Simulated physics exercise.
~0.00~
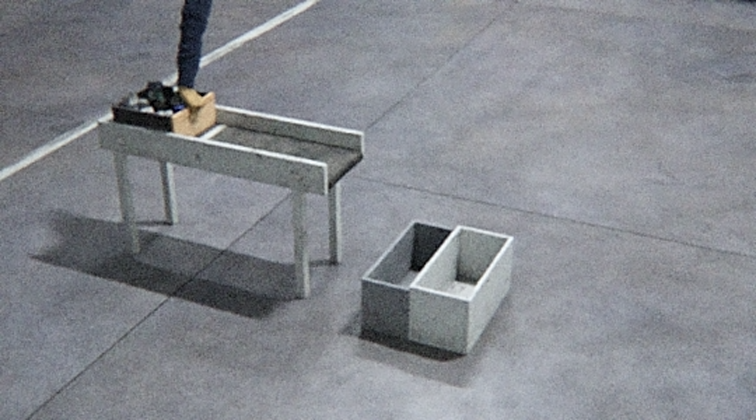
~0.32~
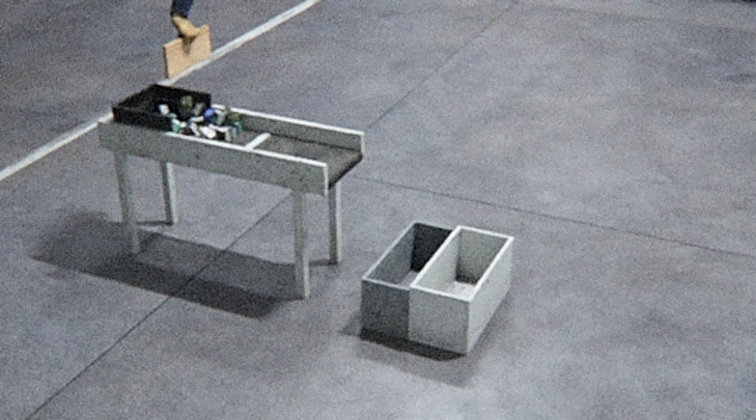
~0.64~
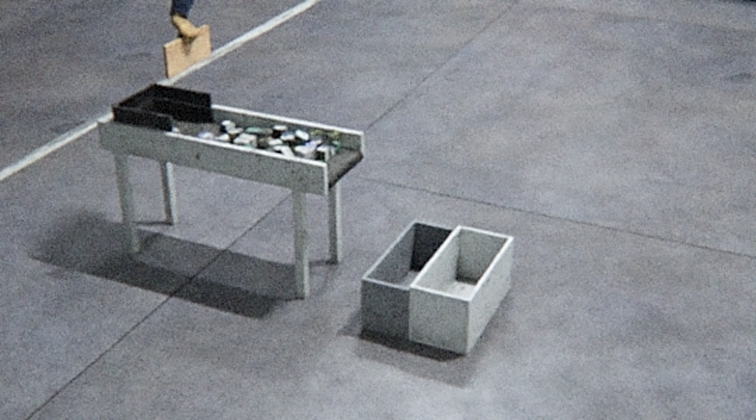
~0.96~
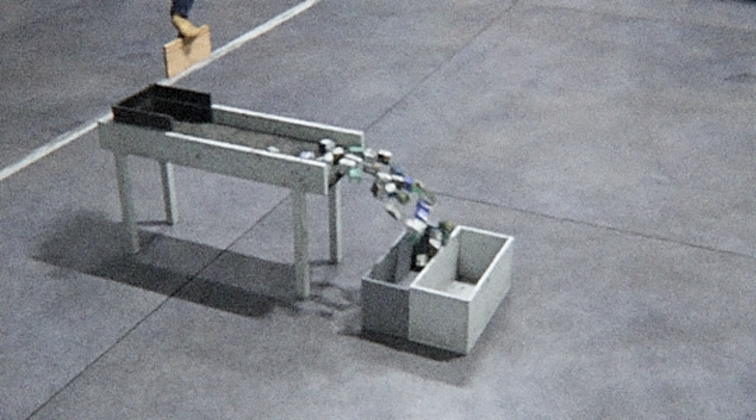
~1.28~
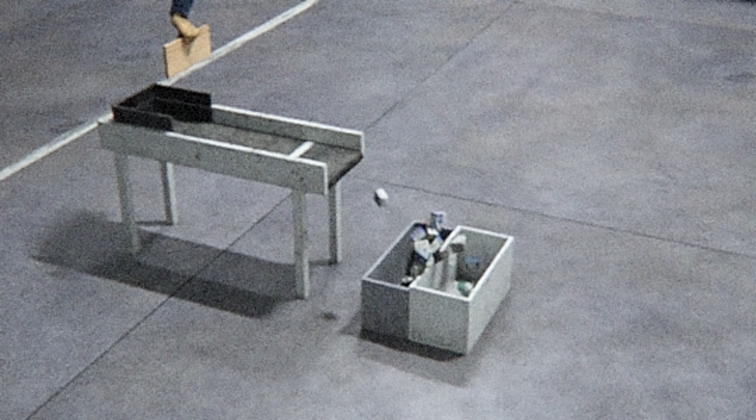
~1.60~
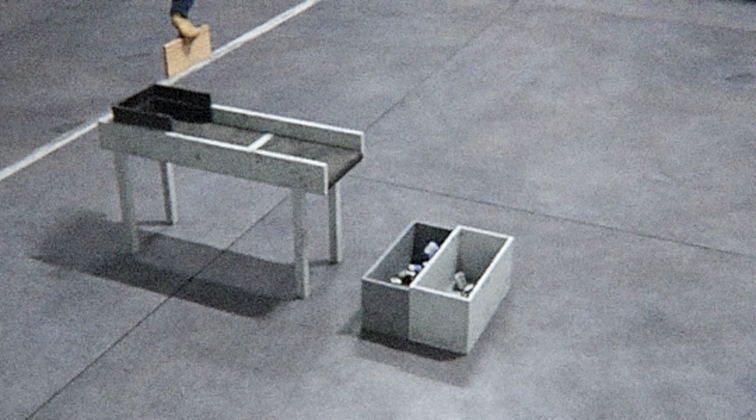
Small cartons ride a belt off its end and drop into a grey bin and white tub.
